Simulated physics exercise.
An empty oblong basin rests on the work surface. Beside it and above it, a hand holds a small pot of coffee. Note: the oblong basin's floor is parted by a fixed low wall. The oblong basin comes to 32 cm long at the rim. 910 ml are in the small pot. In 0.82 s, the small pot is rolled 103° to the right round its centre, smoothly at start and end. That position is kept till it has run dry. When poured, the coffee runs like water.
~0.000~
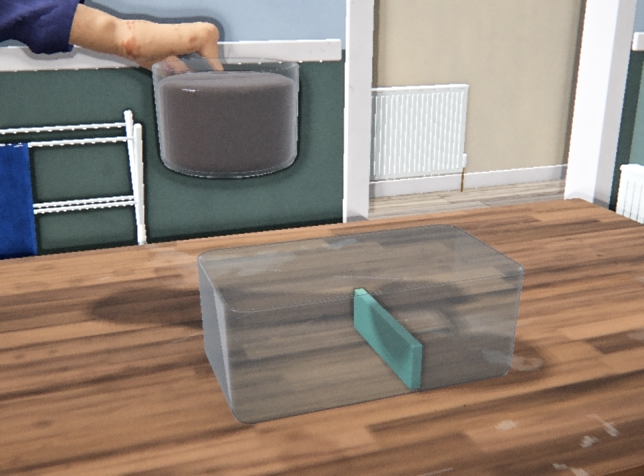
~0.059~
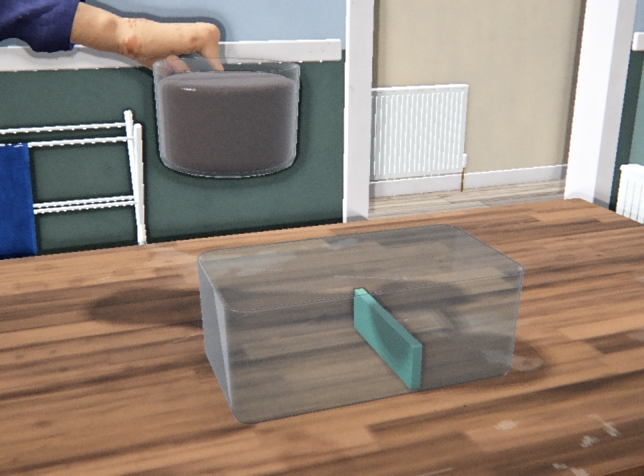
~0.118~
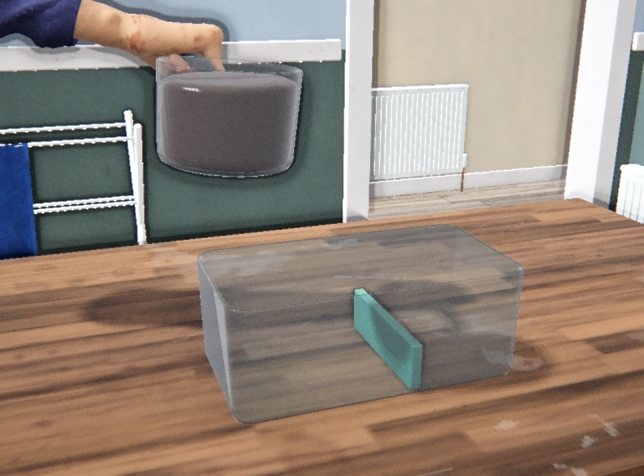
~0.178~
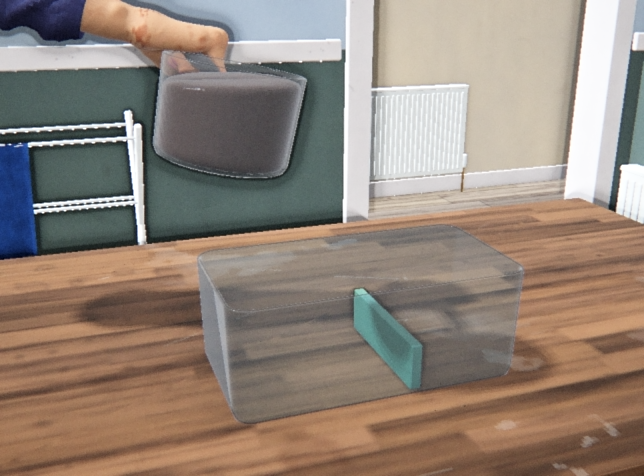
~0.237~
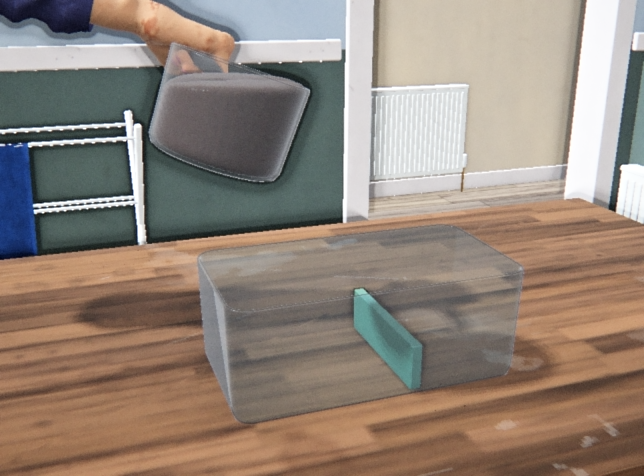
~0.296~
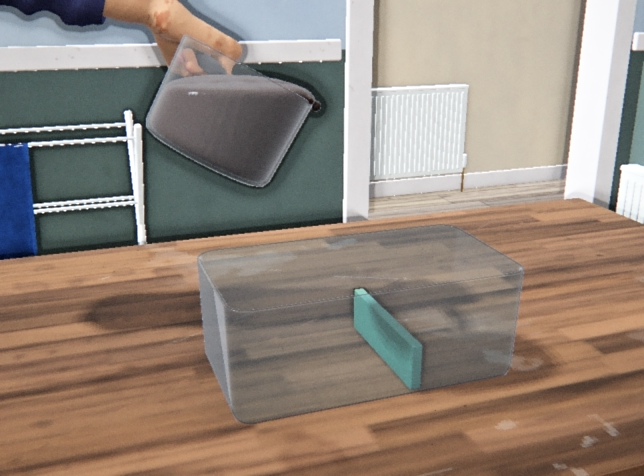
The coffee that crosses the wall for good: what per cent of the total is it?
It is about 19 per cent of the total.
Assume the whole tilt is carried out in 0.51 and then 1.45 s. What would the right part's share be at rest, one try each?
Try 1: Approx. 10 %; try 2: Approx. 30 %.
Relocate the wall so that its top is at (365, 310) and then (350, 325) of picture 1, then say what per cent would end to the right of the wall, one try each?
First try about 50 %, second try about 75 %.
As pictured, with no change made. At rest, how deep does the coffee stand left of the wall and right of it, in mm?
The left ends up at roughly 24 mm, with the right at roughly 10 mm.
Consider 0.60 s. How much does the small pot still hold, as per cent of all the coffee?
Around 46 in a hundred.
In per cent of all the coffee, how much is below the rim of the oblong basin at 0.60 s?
About 18%.
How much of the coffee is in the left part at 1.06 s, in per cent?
I'd put it near 74 percent.
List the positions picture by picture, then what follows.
It leans 0°; its right rim is at (294, 65); the coffee meets the walls at (158, 83) and (290, 78); the oblong basin's rim runs from (211, 282) to (487, 247); the wall's top is at (386, 317), in the first frame.
It leans 1°; its right rim is at (295, 67); the coffee meets the walls at (158, 82) and (290, 78), in the second frame.
It leans 5°; its right rim is at (297, 71); the coffee meets the walls at (160, 81) and (292, 79), in the third frame.
It leans 12°; its right rim is at (301, 80); the coffee meets the walls at (163, 83) and (295, 81), in the fourth frame.
It leans 20°; its right rim is at (304, 91); the coffee meets the walls at (163, 86) and (301, 84), in the fifth frame.
It leans 30°; its right rim is at (306, 104); the coffee meets the walls at (159, 98) and (301, 94); 3 per cent is over the edge, in the sixth frame.
Then, 0.60 s in, the tilt is 86° and 46 per cent is still to pour, 13 is left of the wall and 4 right of it.
Then, 0.83 s in, the tilt is 103° and 11 per cent is still to pour, 60 is left of the wall and 18 right of it.
Then, 1.06 s in, the tilt is 103° and 1 per cent is still to pour, 74 is left of the wall and 18 right of it.
Then, 1.32 s in, the tilt is 103° and 0 per cent is still to pour, 78 is left of the wall and 19 right of it.
Finally, 79 per cent lies left of the wall, 19 right of it and 2 outside.
